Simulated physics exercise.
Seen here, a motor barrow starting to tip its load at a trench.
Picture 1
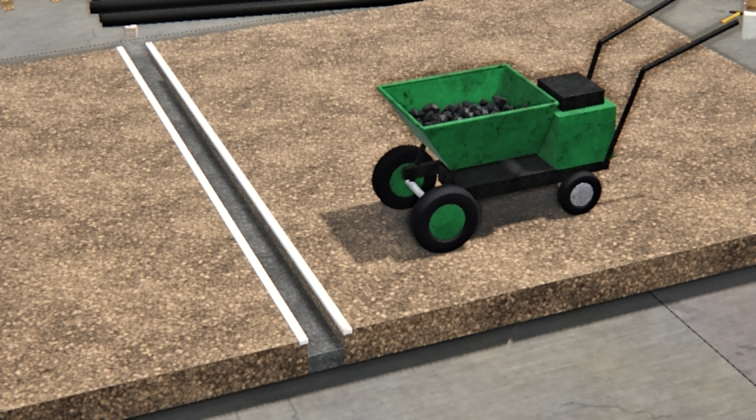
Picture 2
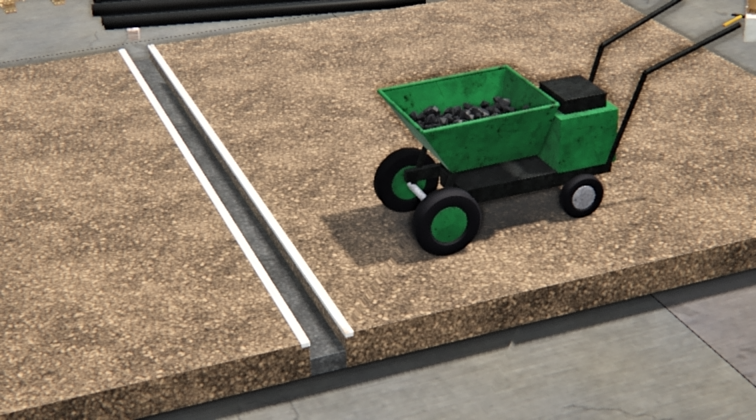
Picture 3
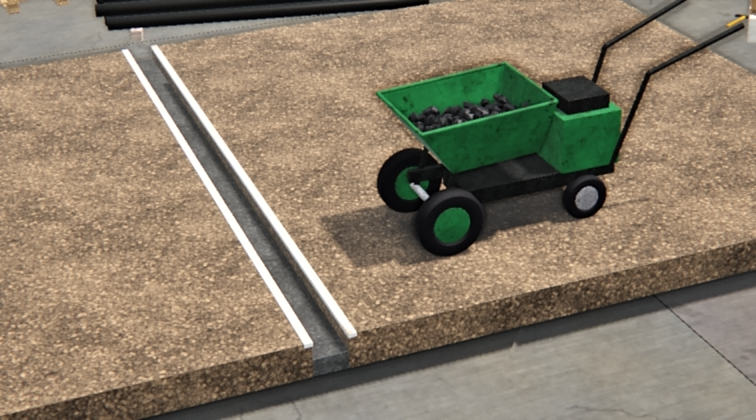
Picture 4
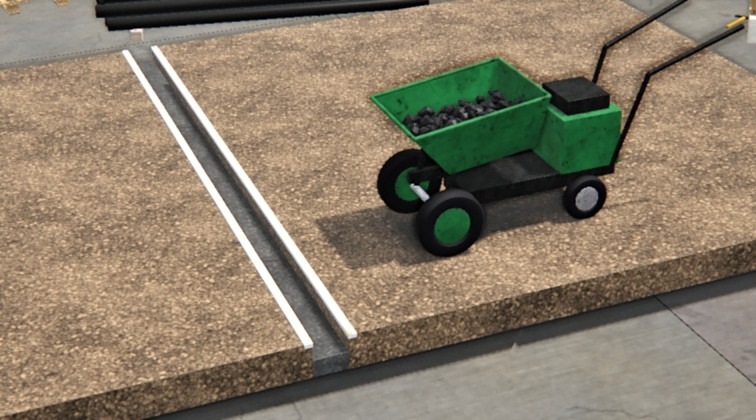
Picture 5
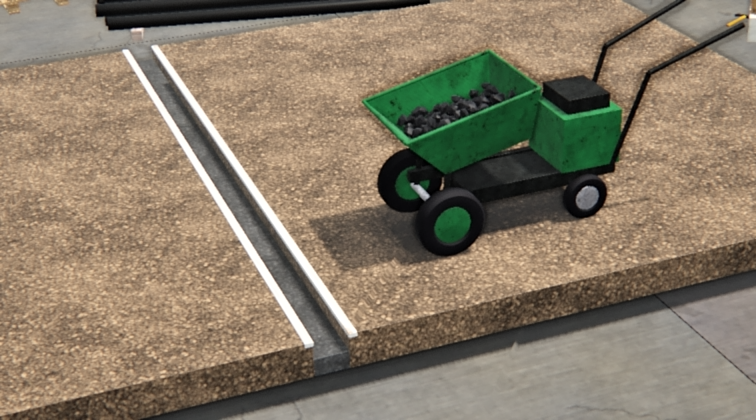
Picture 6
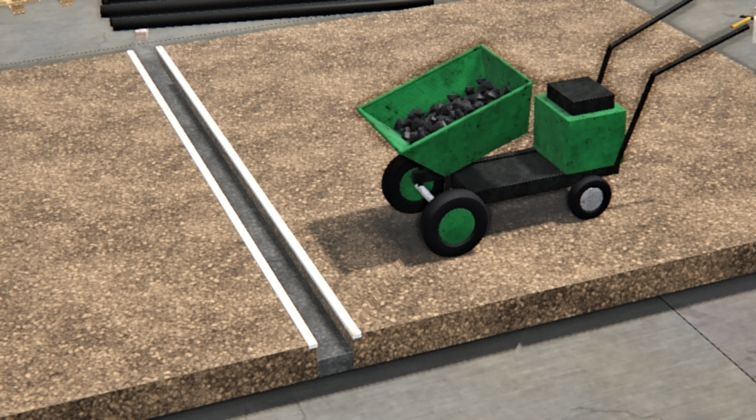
Beside a narrow trench, a green motor barrow gradually tilts its skip of dark lumps leftward.
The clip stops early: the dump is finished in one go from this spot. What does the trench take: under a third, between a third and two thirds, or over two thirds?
The trench ends with between a third and two thirds of it.
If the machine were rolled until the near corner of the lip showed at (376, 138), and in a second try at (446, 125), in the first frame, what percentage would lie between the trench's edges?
First some 50, then 30 per cent.
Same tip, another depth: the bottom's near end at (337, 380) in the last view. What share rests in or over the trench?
Roughly 60 in a hundred.
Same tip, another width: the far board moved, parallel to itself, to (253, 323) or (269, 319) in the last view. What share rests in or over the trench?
Near 60 % and 60 %.
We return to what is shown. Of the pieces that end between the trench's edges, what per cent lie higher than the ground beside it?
About 30 per cent.
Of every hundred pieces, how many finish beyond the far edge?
It comes to 5 per cent or so.
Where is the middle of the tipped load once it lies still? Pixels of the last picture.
Around (296, 257).
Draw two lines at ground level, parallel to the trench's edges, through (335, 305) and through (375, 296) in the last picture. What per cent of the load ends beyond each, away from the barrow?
Roughly 60 per cent, and 100 per cent.
Shortly afterwards, skip tipped steeply; the whole lot in the skip.
Next, skip tipped steeply; all but a few in the skip; only a few short of the trench; only a few falling.
Some moments later, skip tipped right over; near a third in the skip; near a quarter short of the trench; near a third in or heaped over the trench; only a few beyond it; only a few falling.
In the end, skip tipped right over; only a few in the skip; near half short of the trench; near half in or heaped over the trench; only a few beyond it.
